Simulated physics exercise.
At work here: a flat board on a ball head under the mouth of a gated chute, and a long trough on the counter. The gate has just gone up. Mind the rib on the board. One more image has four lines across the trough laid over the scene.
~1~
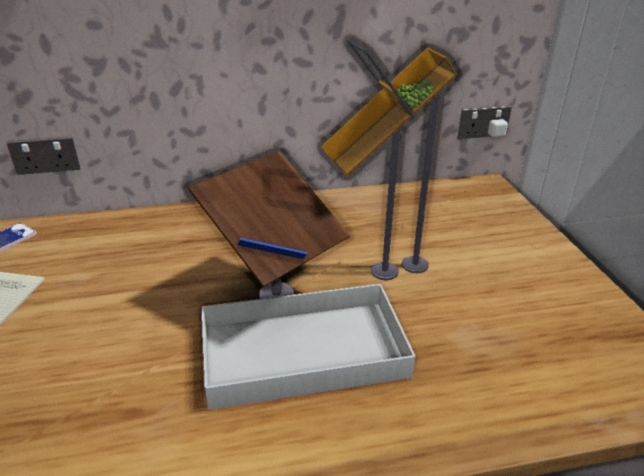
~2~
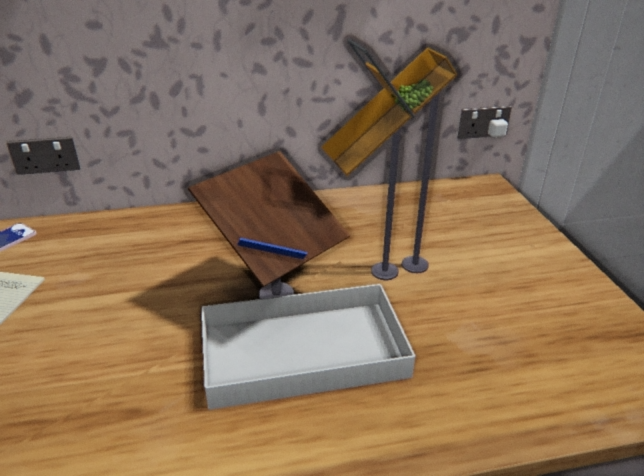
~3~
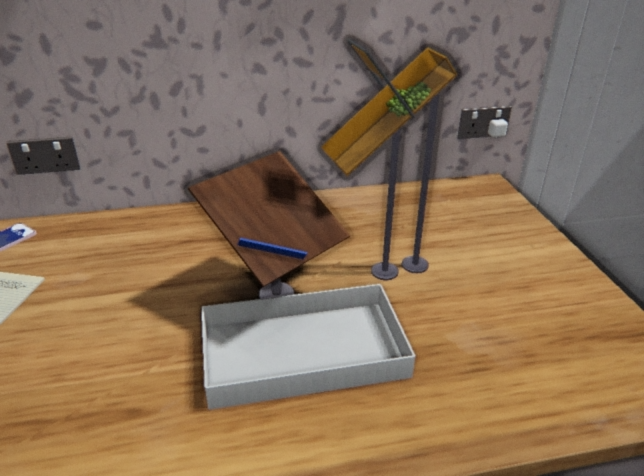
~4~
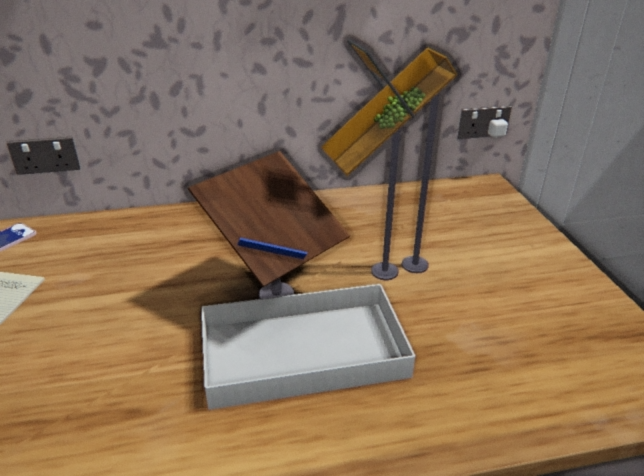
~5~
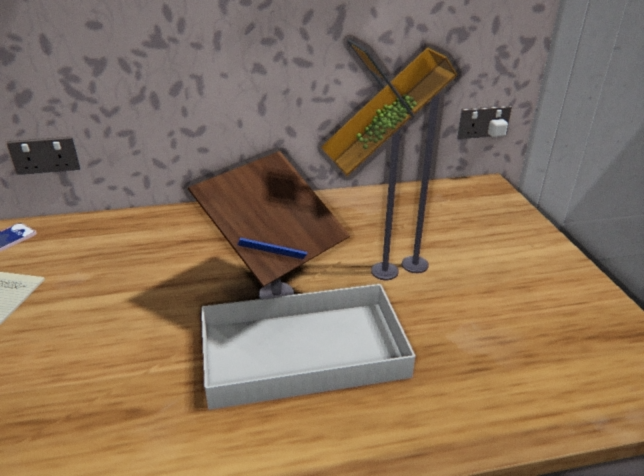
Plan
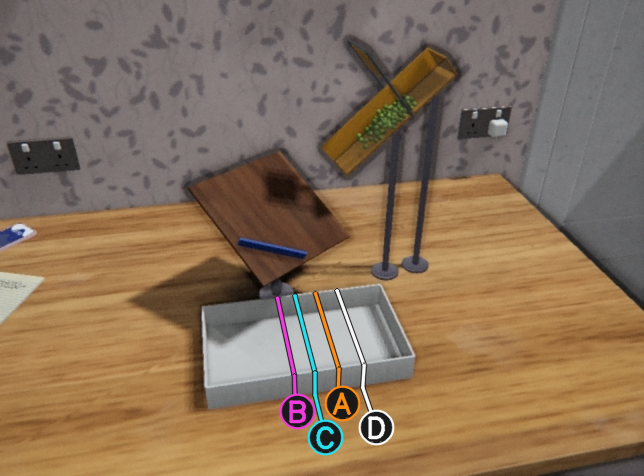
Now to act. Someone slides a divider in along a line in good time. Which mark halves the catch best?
The answer is line D.
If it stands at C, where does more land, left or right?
More lands on the right.
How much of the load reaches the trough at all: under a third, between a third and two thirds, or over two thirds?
About that: Over two thirds.
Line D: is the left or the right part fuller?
Left.
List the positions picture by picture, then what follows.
The first frame shows load behind the gate near (412, 93), dried peas; lip of the chute near (340, 168), sloping fairly steeply.
The second frame shows middle of the board near (273, 212), tilted fairly steeply; middle of its low edge near (310, 259); of its high edge near (237, 168).
The third frame shows front corners of the trough near (206, 387) and (414, 356), empty; front of the load near (391, 110).
The fourth frame shows middle of the load near (397, 106); its front near (382, 126), close to a third of the way to the lip; rib from (240, 239) to (307, 253).
The fifth frame shows middle of the load near (389, 116); its front near (365, 147), close to two thirds of the way to the lip.
On the marked copy, line A crosses the front rim at (338, 368); line B crosses the front rim at (294, 374); line C crosses the front rim at (314, 371); line D crosses the front rim at (363, 364).
For line A, of what is caught, a small share on the left of the divider, all but a few on the right.
For line B, of what is caught, only a few on the left of the divider, all but a few on the right.
For line C, of what is caught, only a few on the left of the divider, all but a few on the right.
For line D, of what is caught, close to two thirds on the left of the divider, close to a third on the right.
